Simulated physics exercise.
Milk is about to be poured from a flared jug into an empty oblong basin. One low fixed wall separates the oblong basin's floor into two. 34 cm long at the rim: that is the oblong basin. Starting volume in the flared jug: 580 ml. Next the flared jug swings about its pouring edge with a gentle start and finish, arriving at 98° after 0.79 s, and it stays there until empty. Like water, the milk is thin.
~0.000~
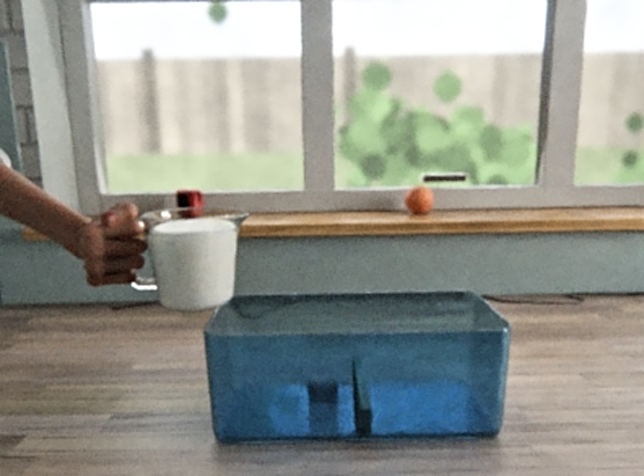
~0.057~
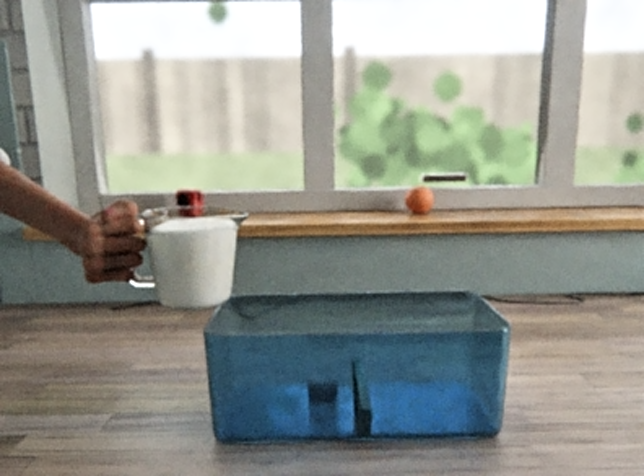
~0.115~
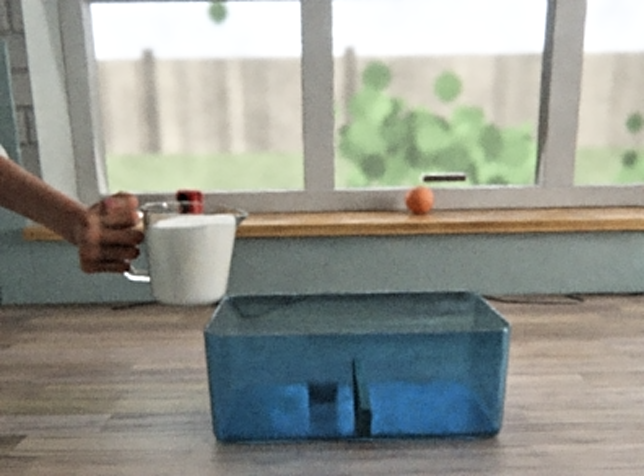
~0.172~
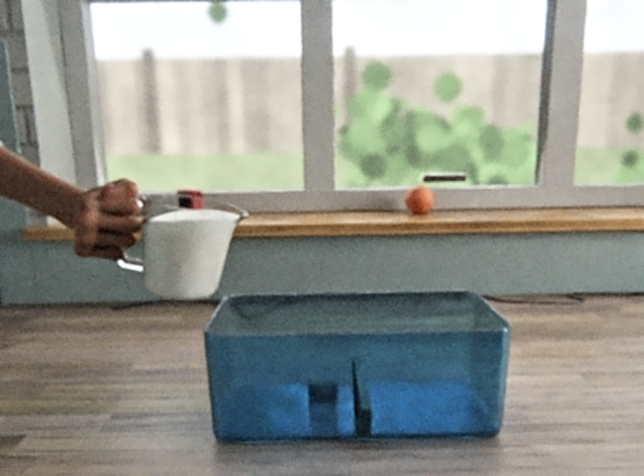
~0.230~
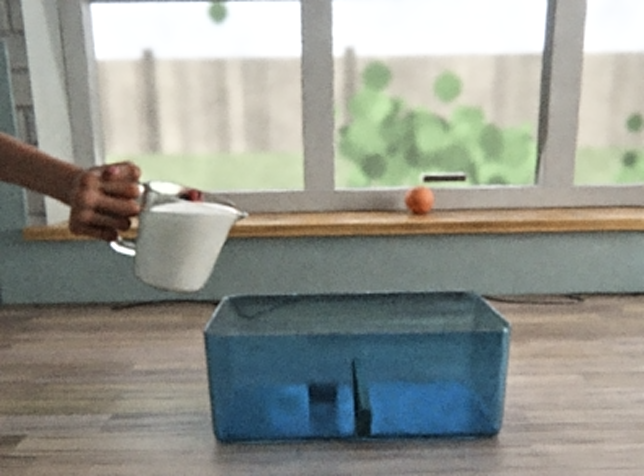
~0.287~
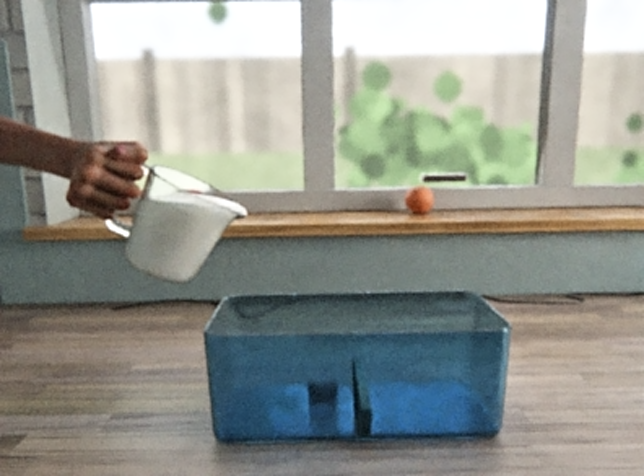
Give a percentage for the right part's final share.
My figure is 18 %.
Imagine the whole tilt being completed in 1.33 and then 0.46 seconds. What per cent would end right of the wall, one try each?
Respectively 10 and 25 %.
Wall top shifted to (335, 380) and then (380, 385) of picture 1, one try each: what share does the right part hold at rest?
First try about 70 %, second try about 15 %.
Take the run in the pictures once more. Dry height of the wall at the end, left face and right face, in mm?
Left 16 mm, right 30 mm.
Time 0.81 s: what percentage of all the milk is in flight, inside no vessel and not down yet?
Around 30 per cent of the liquid is in flight.
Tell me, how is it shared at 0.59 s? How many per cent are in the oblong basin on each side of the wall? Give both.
Some 8 per cent left and 0 right.
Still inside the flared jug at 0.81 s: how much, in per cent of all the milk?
About 14 percent.
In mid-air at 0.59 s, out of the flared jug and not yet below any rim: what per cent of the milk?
Near 30 per cent of it all.
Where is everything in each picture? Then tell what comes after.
In the first picture, tilt 0°; pouring edge (248, 214); surface from (152, 228) to (237, 226); the oblong basin's rim runs from (215, 315) to (492, 309); the wall's top is at (361, 381).
In the second picture, tilt 1°; pouring edge (248, 214); surface from (151, 227) to (237, 225).
In the third picture, tilt 5°; pouring edge (248, 214); surface from (151, 224) to (237, 220).
In the fourth picture, tilt 11°; pouring edge (248, 215); surface from (150, 219) to (239, 216).
In the fifth picture, tilt 19°; pouring edge (248, 215); surface from (147, 210) to (242, 211).
In the sixth picture, tilt 29°; pouring edge (247, 215); surface from (144, 206) to (240, 206); 1 per cent is over the edge.
Then, 0.59 s in, the tilt is 83° and 63 per cent is still to pour, 8 is left of the wall and 0 right of it.
Then, 0.81 s in, the tilt is 98° and 14 per cent is still to pour, 52 is left of the wall and 4 right of it.
Then, 1.04 s in, the tilt is 98° and 2 per cent is still to pour, 78 is left of the wall and 15 right of it.
Then, 1.29 s in, the tilt is 98° and 0 per cent is still to pour, 81 is left of the wall and 17 right of it.
Finally, 80 per cent lies left of the wall, 18 right of it and 2 outside.
